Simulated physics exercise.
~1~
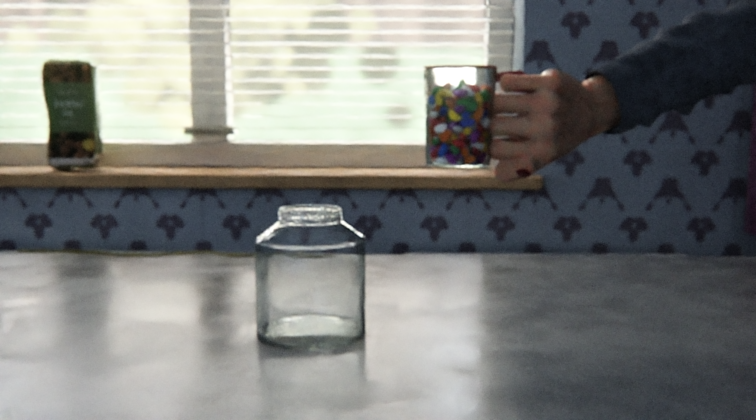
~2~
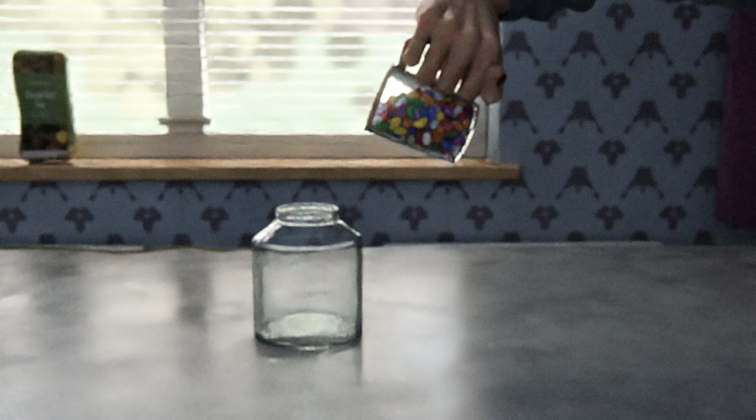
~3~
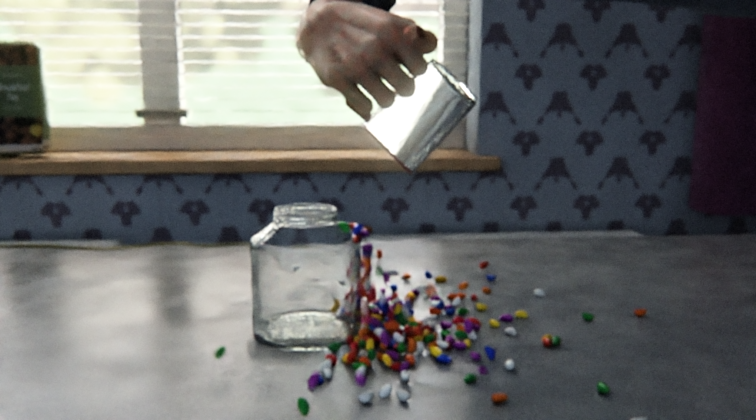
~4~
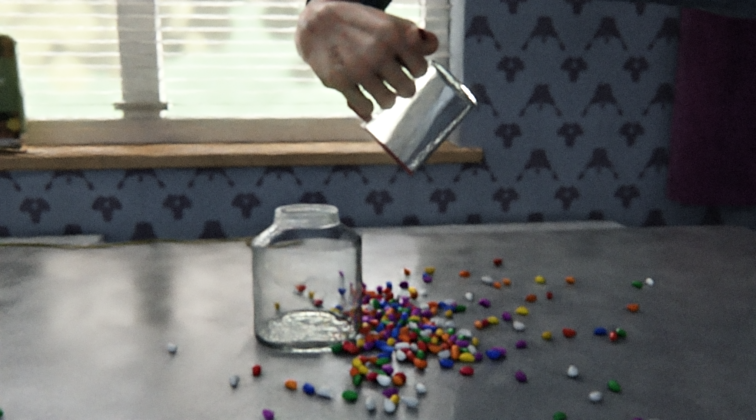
A hand with dark painted nails, its arm in a dark sleeve, holds a clear cup of multicoloured jelly beans at the right, seen from across a grey tabletop. An empty glass jar stands near the middle, with a bright window with blinds, a wooden sill holding a dark green package, and blue patterned wallpaper behind. The hand moves the cup left and tips it onto its side above and right of the jar. It tilts further until the beans pour out, missing the opening and scattering beside the jar. Finally, the emptied cup stays tipped overhead, the beans lie spread across the table, mostly to the right, and the jar remains empty.
